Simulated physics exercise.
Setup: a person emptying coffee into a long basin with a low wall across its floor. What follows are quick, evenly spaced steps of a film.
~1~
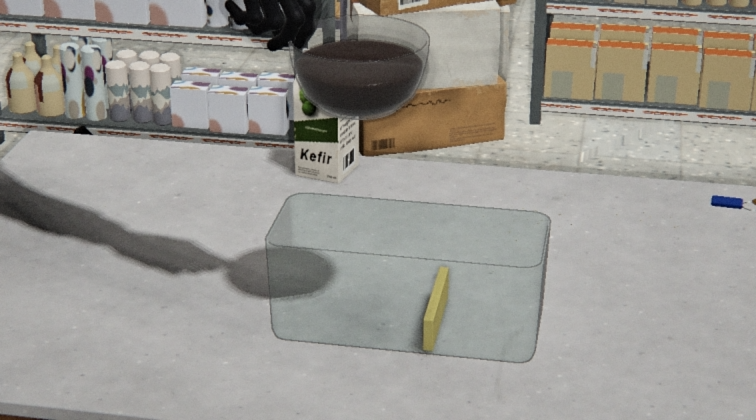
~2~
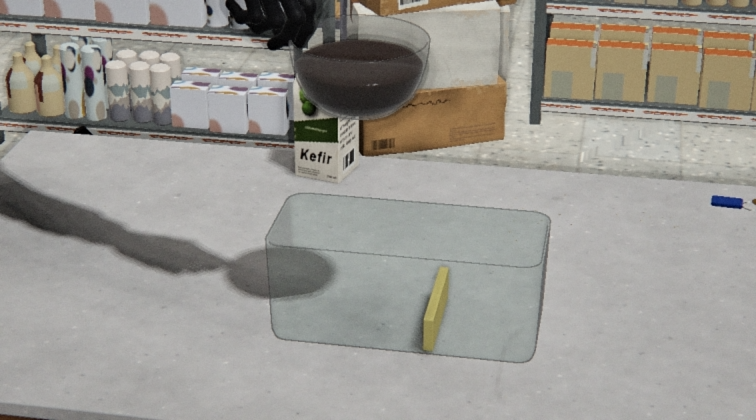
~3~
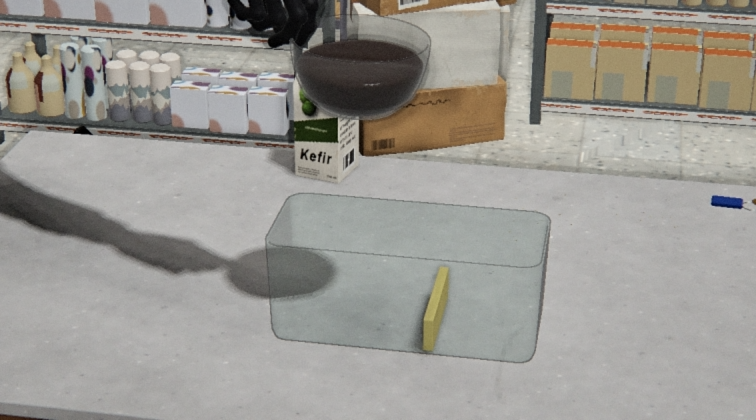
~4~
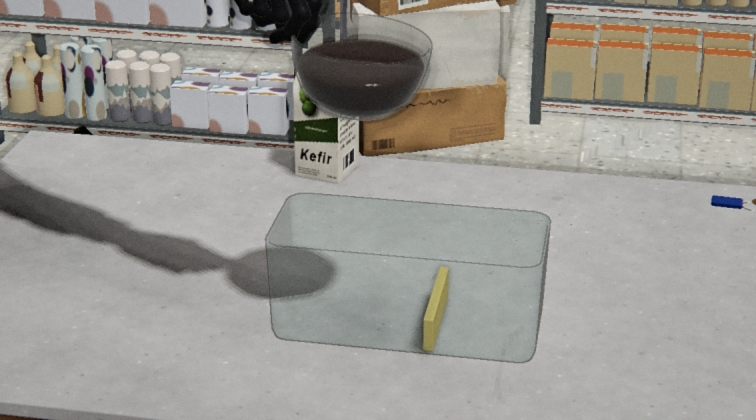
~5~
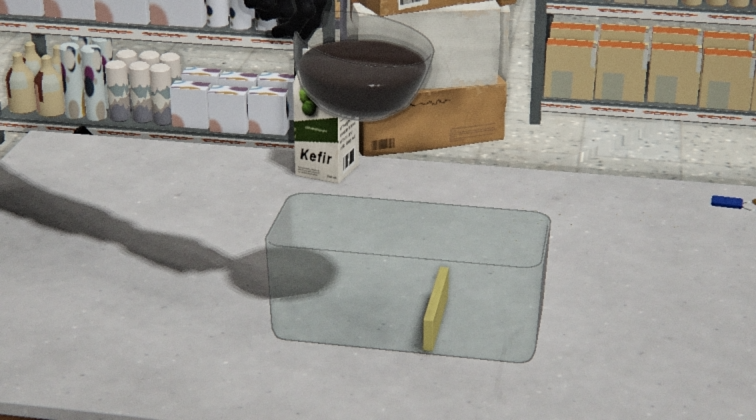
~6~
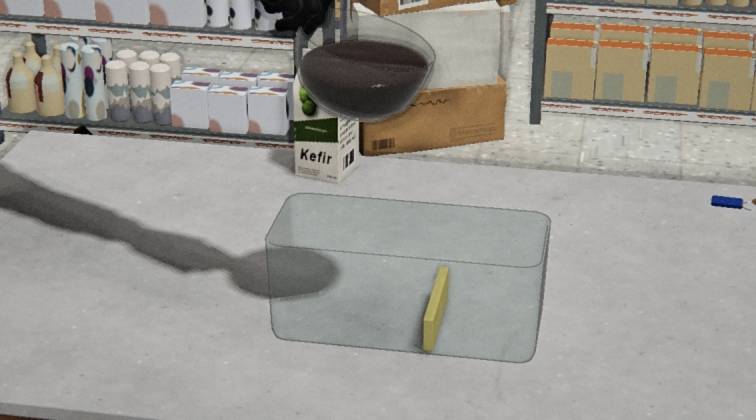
A black-gloved hand slowly tilts a clear bowl of dark liquid above a long glass basin.
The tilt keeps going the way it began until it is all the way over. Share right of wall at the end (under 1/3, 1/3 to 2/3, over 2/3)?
The share right of the wall will be large, beyond two thirds.
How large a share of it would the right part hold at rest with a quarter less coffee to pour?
90 per cent.
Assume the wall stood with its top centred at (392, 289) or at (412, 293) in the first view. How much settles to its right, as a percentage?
95 % then 95 %, approximately.
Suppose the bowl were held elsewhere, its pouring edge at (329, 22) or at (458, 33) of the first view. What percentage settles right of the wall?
Roughly 5 % and 70 %.
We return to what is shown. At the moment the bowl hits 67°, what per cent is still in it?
55 per cent, roughly.
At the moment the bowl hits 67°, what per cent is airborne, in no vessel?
Airborne share: Approx. 35 %.
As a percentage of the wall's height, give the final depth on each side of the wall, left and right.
On the left roughly 0, on the right roughly 90.
A moment on, the bowl is tipped part way and 57 per cent is still to pour, 0 is left of the wall and 7 right of it.
Next, the bowl is tipped on its side and 6 per cent is still to pour, 4 is left of the wall and 74 right of it.
Then the bowl is tipped right over and 0 per cent is still to pour, 8 is left of the wall and 91 right of it.
Later the bowl is tipped right over and 0 per cent is still to pour, 9 is left of the wall and 91 right of it.
At rest 9 per cent lies left of the wall, 90 right of it and 1 outside.
